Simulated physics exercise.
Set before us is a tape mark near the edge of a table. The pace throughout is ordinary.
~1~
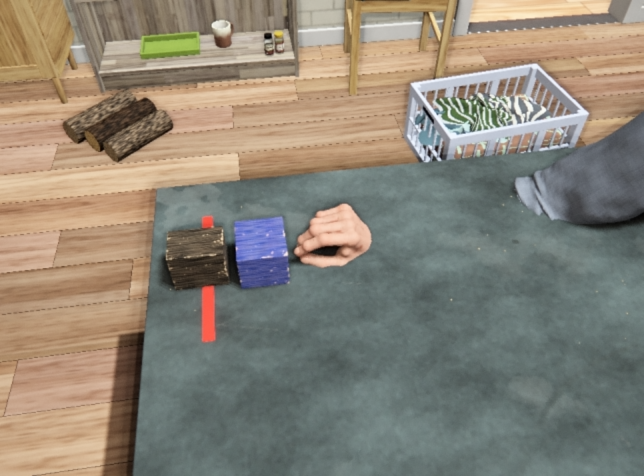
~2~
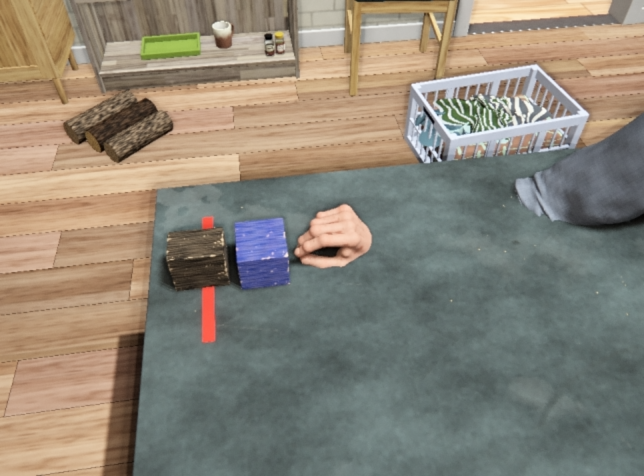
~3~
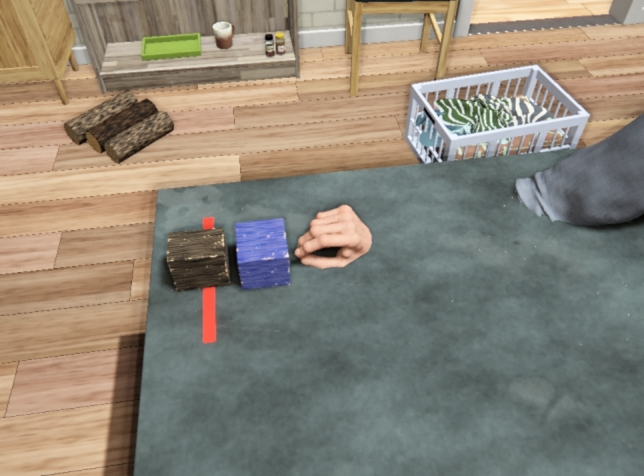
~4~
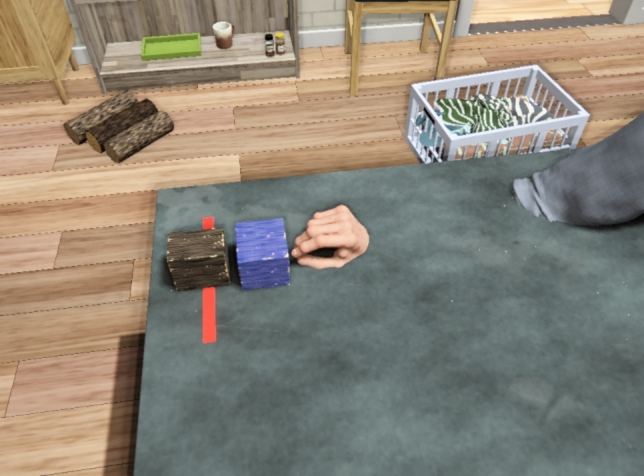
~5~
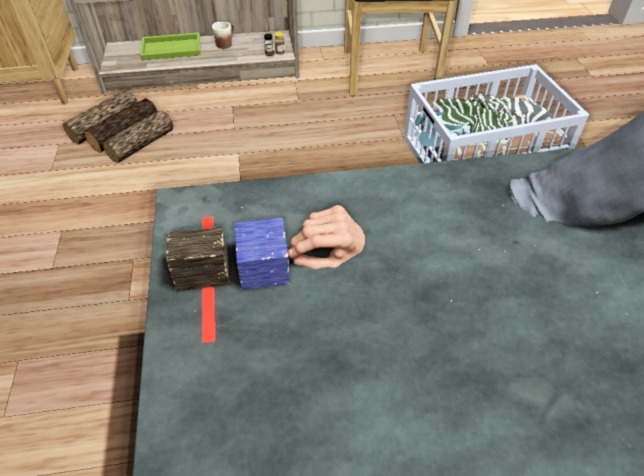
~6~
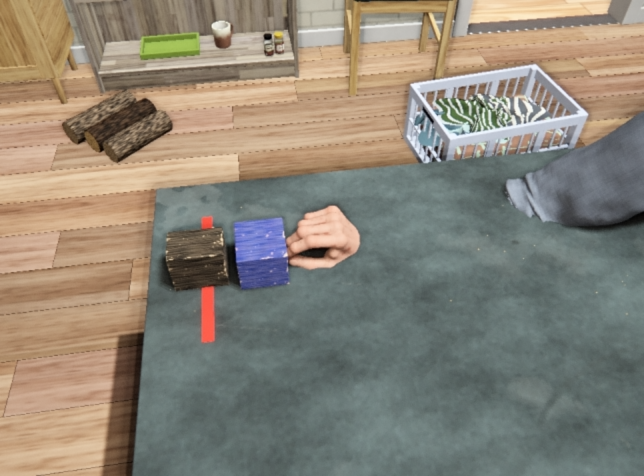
A hand reaching in from the right, its grey sleeve at the table's edge, creeps slightly left until its fingertips meet the right side of a blue block, while both blocks show almost no movement. Seen from above at an angle by a still camera, the dark greenish table bears a dark, brownish-black block over a red tape strip near its left edge. Behind, logs, a shelf with a green tray, and a pale laundry basket rest on wooden flooring.
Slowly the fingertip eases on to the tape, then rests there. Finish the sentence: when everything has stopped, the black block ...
... lies off the table.
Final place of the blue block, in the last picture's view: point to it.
End position, centre: Approx. (174, 264).
Then, 1.32 s after the last picture, black block tipped 39° from how it was near (121, 276).
Then, 1.62 s after the last picture, black block falling near (157, 438).
Then, 1.86 s after the last picture, black block down below near (94, 452).
By the end, the black block goes over the edge.
